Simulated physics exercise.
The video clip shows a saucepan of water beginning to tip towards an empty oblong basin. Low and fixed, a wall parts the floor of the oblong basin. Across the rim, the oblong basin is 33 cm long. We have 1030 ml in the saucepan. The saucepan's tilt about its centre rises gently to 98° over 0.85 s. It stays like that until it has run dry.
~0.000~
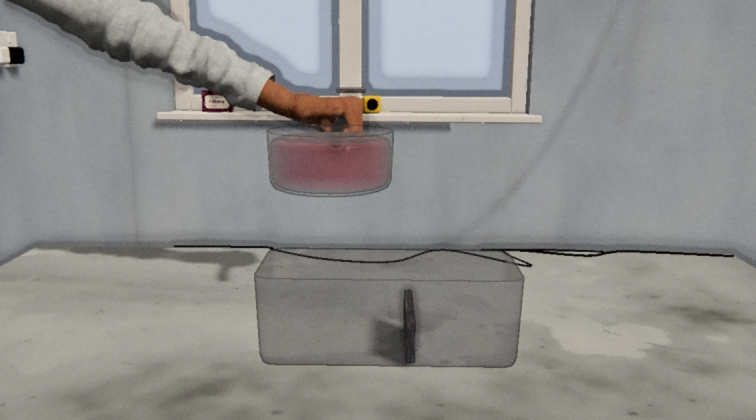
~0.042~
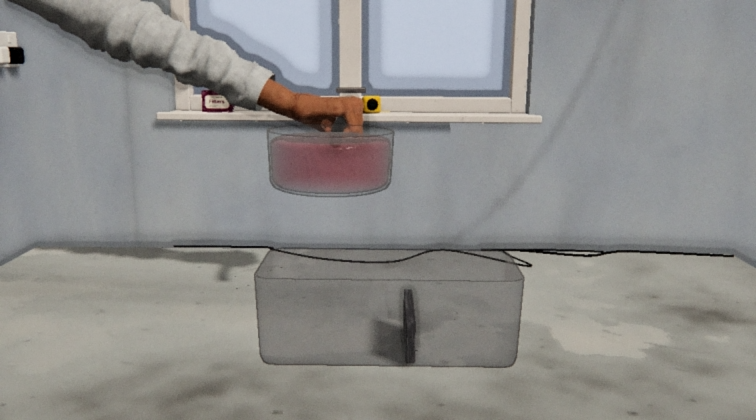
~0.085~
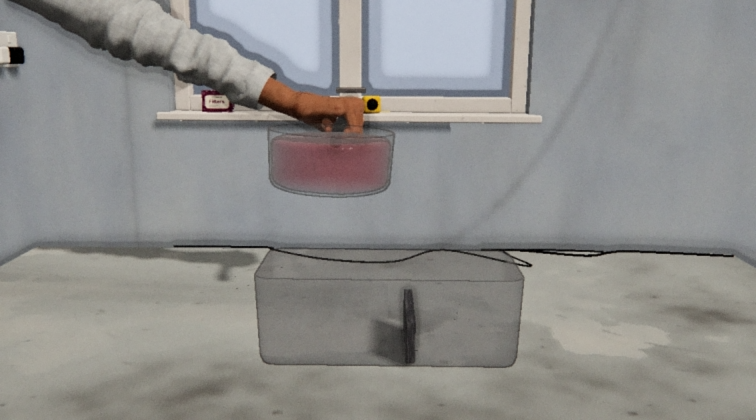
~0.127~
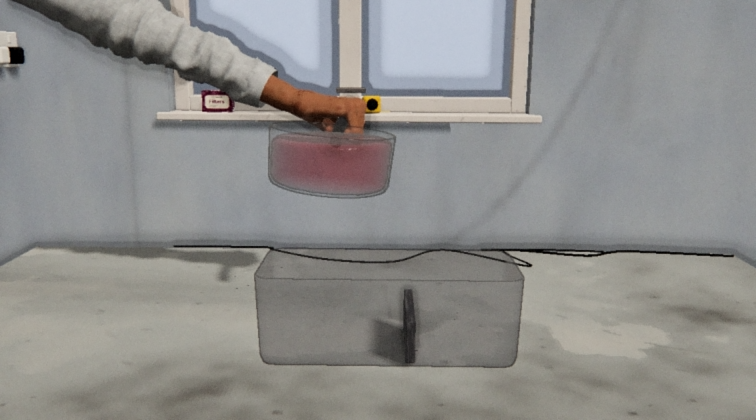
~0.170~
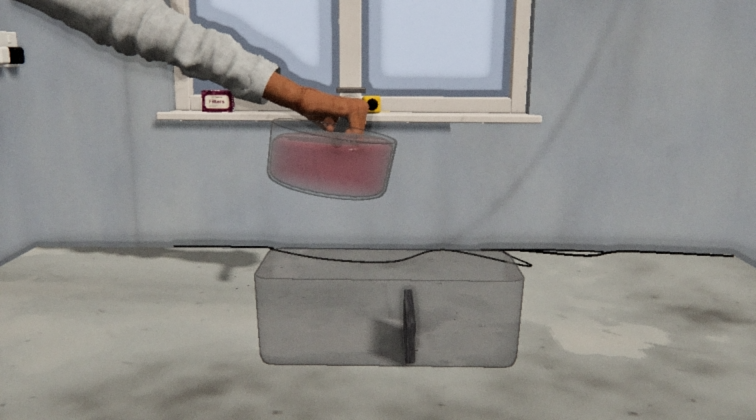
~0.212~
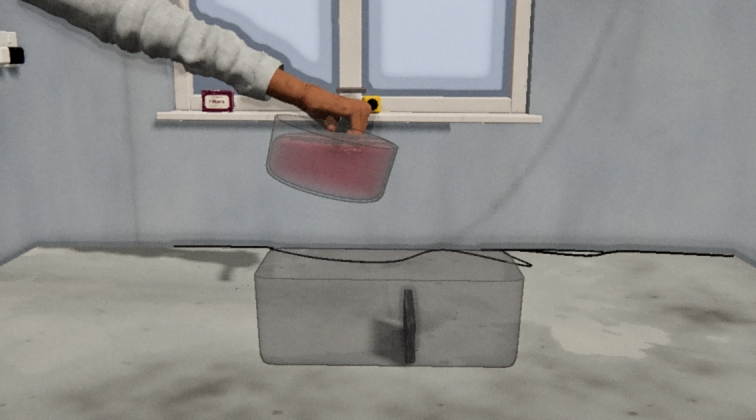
Above an empty oblong basin, a hand gently tilts a saucepan of water rightward.
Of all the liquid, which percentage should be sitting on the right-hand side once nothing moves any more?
Around 70 per cent should be sitting there.
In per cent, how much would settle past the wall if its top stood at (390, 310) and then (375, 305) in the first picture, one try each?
Respectively close to 85 and 90 %.
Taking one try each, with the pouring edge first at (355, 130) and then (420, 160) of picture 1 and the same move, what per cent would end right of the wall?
35 then 85 %.
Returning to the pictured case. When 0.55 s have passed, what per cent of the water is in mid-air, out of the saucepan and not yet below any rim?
Near 38 per cent at that time.
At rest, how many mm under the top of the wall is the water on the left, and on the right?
Looks like roughly 42 mm on the left and roughly 10 mm on the right.
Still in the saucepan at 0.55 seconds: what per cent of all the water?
I'd estimate some 46 % remains.
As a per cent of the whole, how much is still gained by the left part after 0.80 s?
Difference: Approx. 16 %.
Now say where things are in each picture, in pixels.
In the first picture, tilt 0°; pouring edge (393, 133); surface from (272, 138) to (390, 139); the oblong basin's rim runs from (263, 264) to (516, 266); the wall's top is at (409, 306).
In the second picture, tilt 1°; pouring edge (393, 133); surface from (272, 138) to (391, 140).
In the third picture, tilt 2°; pouring edge (394, 135); surface from (272, 138) to (392, 140).
In the fourth picture, tilt 5°; pouring edge (395, 138); surface from (273, 137) to (393, 141).
In the fifth picture, tilt 9°; pouring edge (396, 143); surface from (274, 136) to (394, 143).
In the sixth picture, tilt 14°; pouring edge (397, 149); surface from (275, 138) to (396, 144).
Then, 0.55 s in, the tilt is 71° and 46 per cent is still to pour, 0 is left of the wall and 15 right of it.
Then, 0.80 s in, the tilt is 97° and 9 per cent is still to pour, 11 is left of the wall and 68 right of it.
Then, 1.07 s in, the tilt is 98° and 1 per cent is still to pour, 24 is left of the wall and 70 right of it.
Then, 1.35 s in, the tilt is 98° and 0 per cent is still to pour, 27 is left of the wall and 70 right of it.
Finally, 28 per cent lies left of the wall, 70 right of it and 3 outside.
